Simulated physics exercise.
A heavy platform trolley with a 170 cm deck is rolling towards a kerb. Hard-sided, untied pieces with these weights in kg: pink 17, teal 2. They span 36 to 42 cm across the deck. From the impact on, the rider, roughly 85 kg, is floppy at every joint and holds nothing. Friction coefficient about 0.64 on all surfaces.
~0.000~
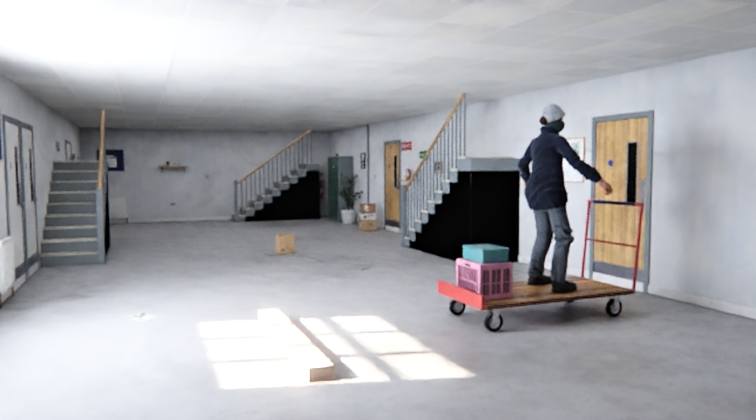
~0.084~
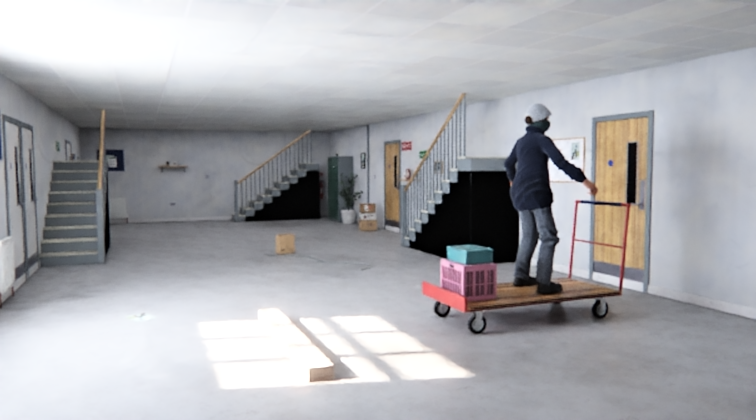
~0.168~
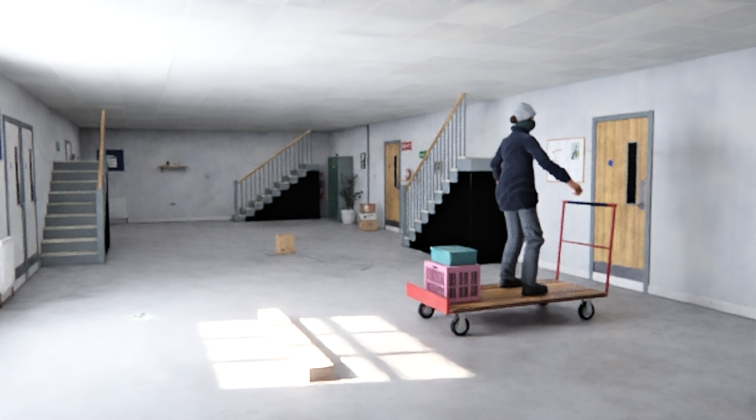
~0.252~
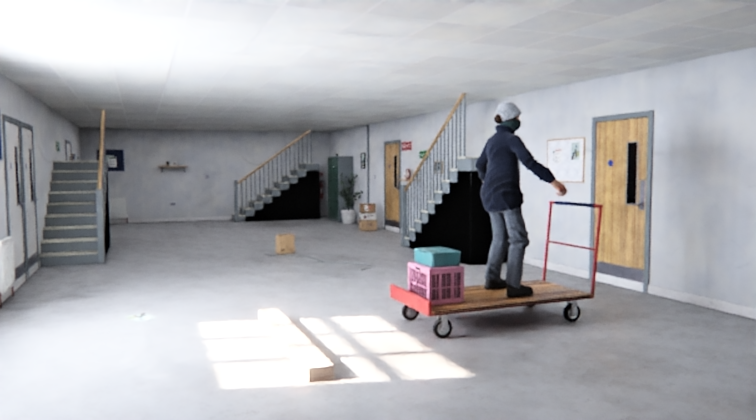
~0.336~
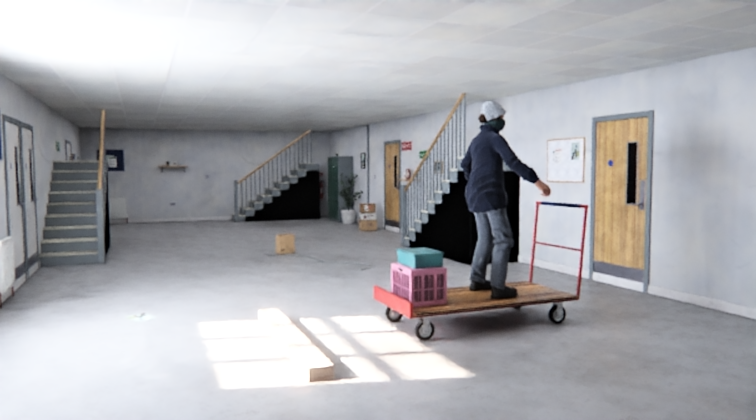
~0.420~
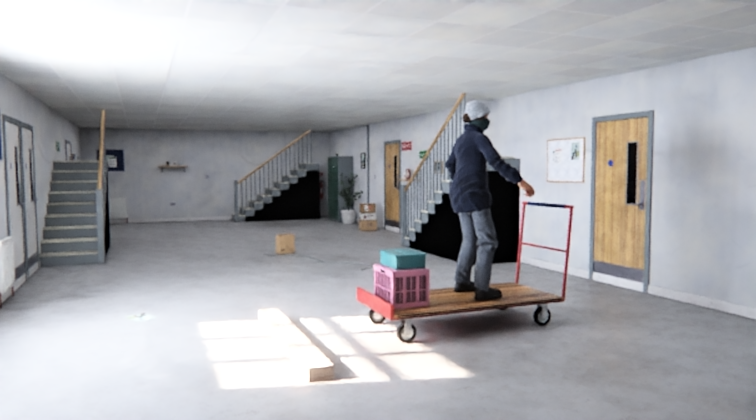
A flatbed cart carrying a standing person and two stacked containers rolls left across the floor.
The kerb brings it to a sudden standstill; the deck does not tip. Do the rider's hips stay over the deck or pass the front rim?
The rider's hips go over the front rim.
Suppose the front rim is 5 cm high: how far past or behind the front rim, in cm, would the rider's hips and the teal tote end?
Then hips 10 past, teal 30 past.
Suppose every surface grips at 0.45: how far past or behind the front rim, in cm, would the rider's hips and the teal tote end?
In that case hips 20 past, teal 90 past.
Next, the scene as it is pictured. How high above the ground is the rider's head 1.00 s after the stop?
About 10 cm.
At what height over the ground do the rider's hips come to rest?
Some 65 cm up.
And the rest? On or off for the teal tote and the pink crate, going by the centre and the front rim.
Teal off, pink on.
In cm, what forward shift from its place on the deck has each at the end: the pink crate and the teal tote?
Pink 5, teal 45.
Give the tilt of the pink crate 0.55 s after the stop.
About 0°.
The wheels strike at 0.78 s.
After 1.03 s the rider's hips are 40 cm behind the rim, near (336, 222) in the last picture's view.
After 1.33 s the rider's hips are 2 cm behind the rim, near (291, 258) in the last picture's view.
After 1.78 s the rider's hips are 14 cm past the rim, near (272, 270) in the last picture's view.
Final state at 3.5 s, past the rim, teal tote and the rider's hips; behind it, pink crate.
